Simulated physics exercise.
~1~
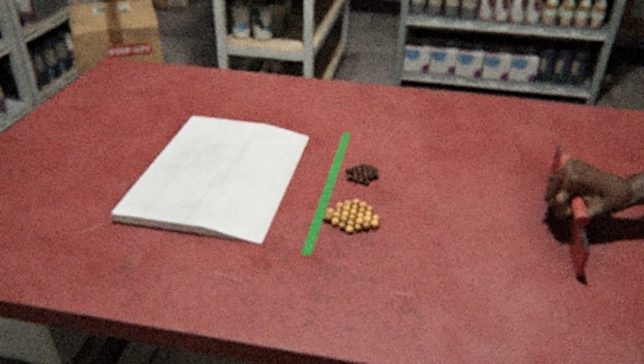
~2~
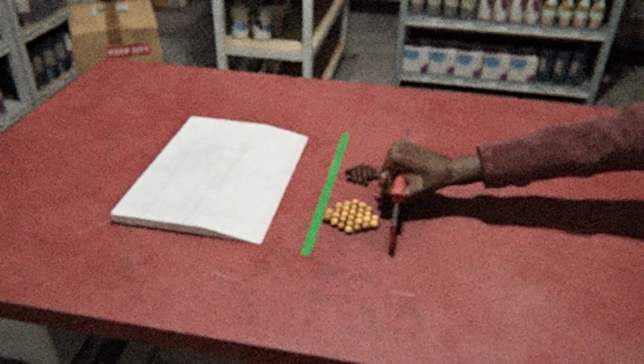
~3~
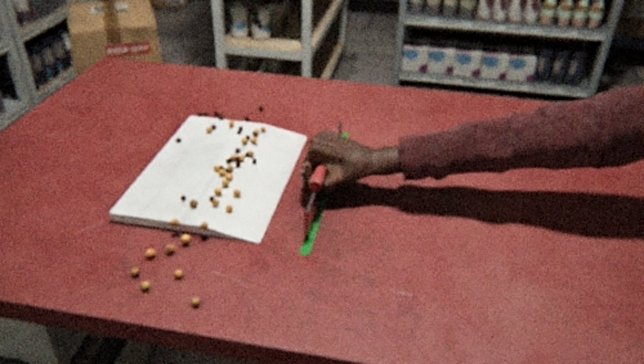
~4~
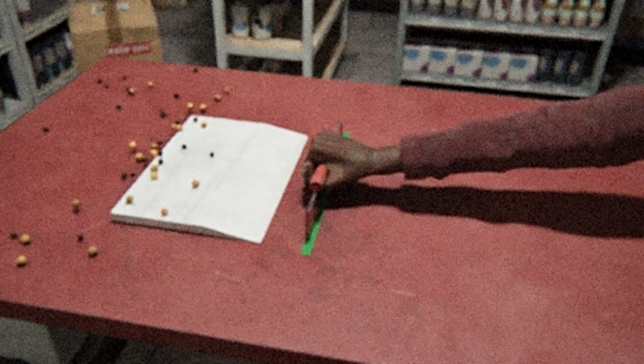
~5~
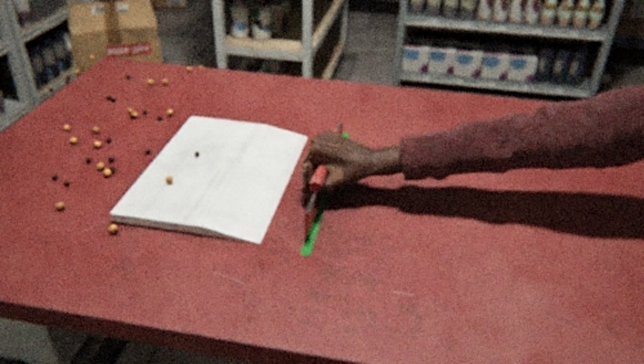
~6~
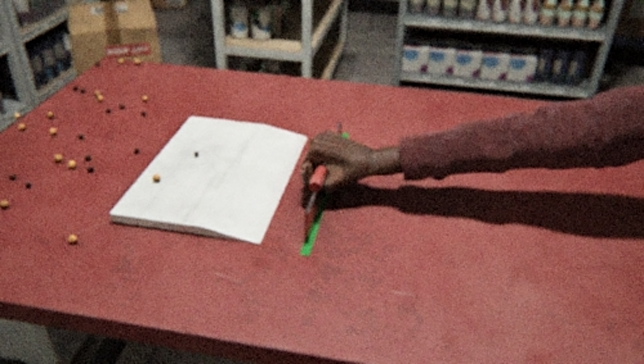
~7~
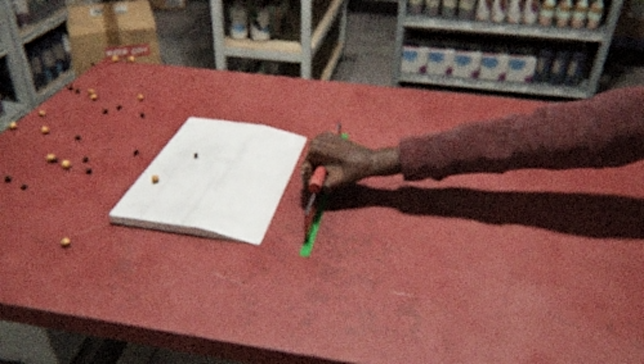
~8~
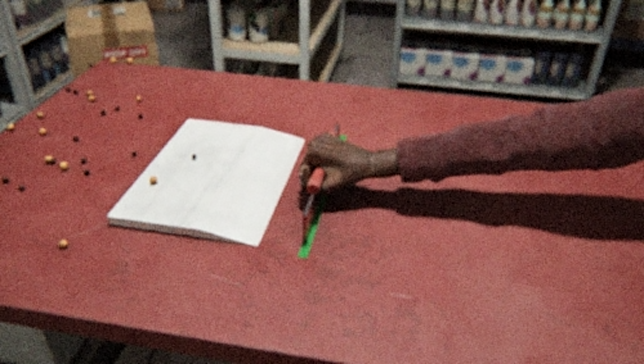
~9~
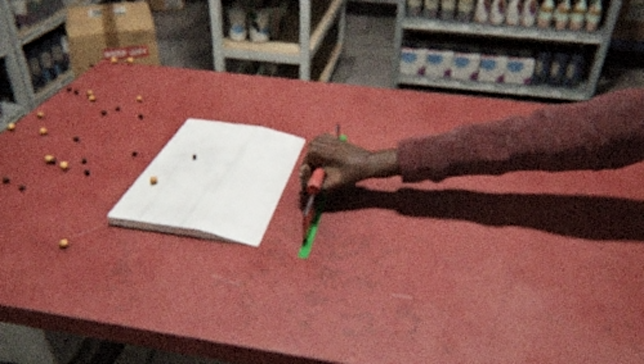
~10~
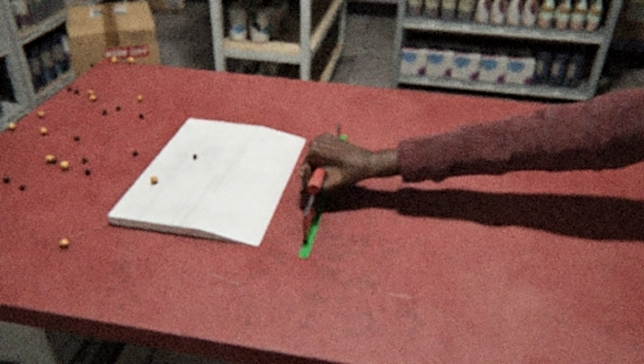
A dark-skinned hand in a maroon sleeve sweeps a red scraper leftward across a worn red table, seen from above at a slight angle in a storeroom with stocked shelves and a cardboard box behind. Before it lie a cluster of yellowish beads and a smaller dark cluster, then a green tape strip and a white slab with a sloping edge. The scraper drives both clusters over the tape and stops there. The beads scatter up across the slab, and most roll beyond it. They settle widely over the table's left side, leaving one yellowish and one dark bead on the slab.
